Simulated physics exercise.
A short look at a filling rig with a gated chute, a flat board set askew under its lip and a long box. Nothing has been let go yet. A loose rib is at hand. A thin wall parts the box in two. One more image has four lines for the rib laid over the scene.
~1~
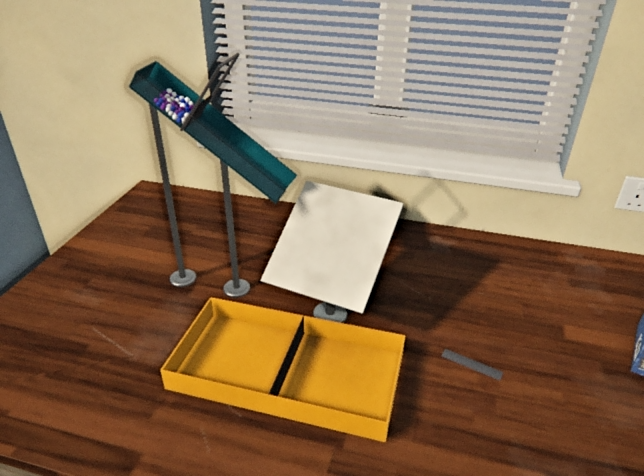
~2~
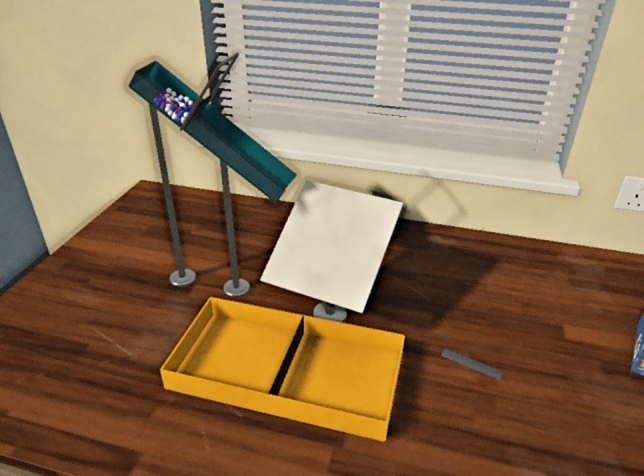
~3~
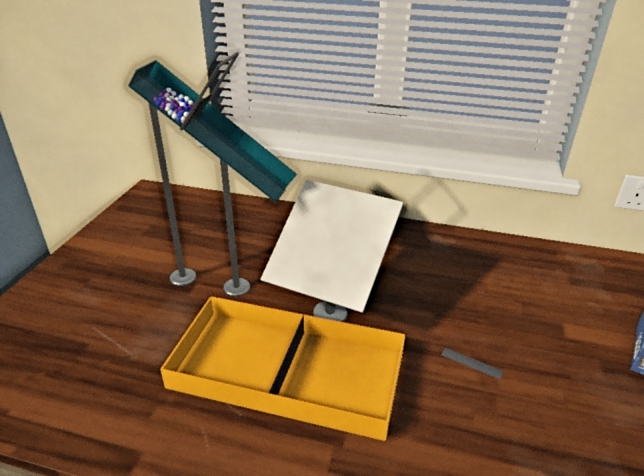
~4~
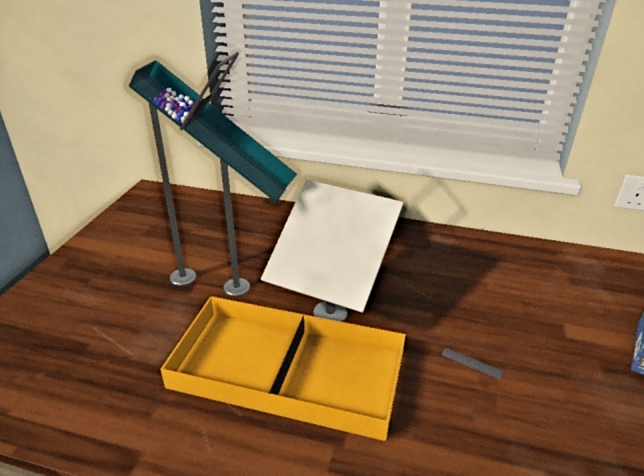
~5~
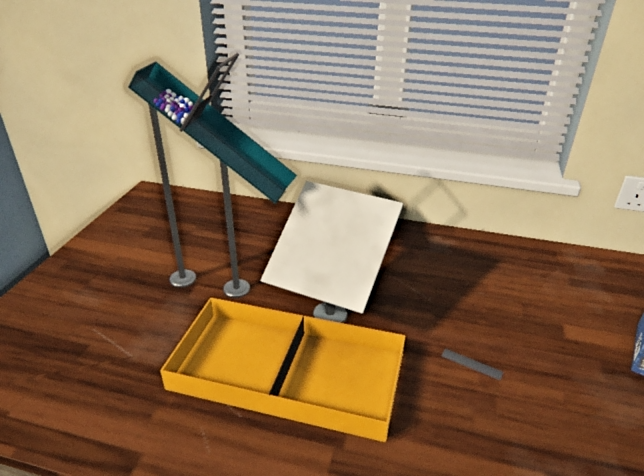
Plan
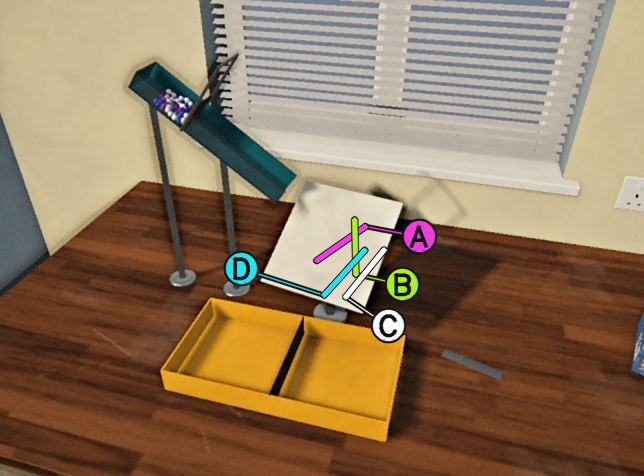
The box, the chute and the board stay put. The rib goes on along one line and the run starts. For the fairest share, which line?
The answer is line D.
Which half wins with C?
More lands on the right.
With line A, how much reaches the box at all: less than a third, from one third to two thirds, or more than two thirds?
More than two thirds.
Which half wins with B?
The right half.
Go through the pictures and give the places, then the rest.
Load behind the gate near (183, 106), round plastic beads; lip of the chute near (282, 195), sloping fairly steeply, in the first picture.
Middle of the board near (332, 241), tilted fairly steeply; middle of its low edge near (309, 296); of its high edge near (353, 191), in the second picture.
Front corners of the box near (161, 369) and (387, 422); front end of its middle wall near (269, 394); gate still shut near (202, 103), in the third picture.
Middle of the load near (183, 105); lip near (282, 194), in the fourth picture.
Middle of the load near (182, 107); lip near (282, 195), in the fifth picture.
On the marked copy, line A from (365, 226) to (316, 260); line B from (354, 219) to (355, 274); line C from (384, 249) to (345, 297); line D from (364, 250) to (324, 295).
Choosing A, of what is caught, the bulk in the left half, a small share in the right.
Choosing B, of what is caught, a small share in the left half, all but a few in the right.
Choosing C, of what is caught, a small share in the left half, all but a few in the right.
Choosing D, of what is caught, close to two thirds in the left half, close to a third in the right.
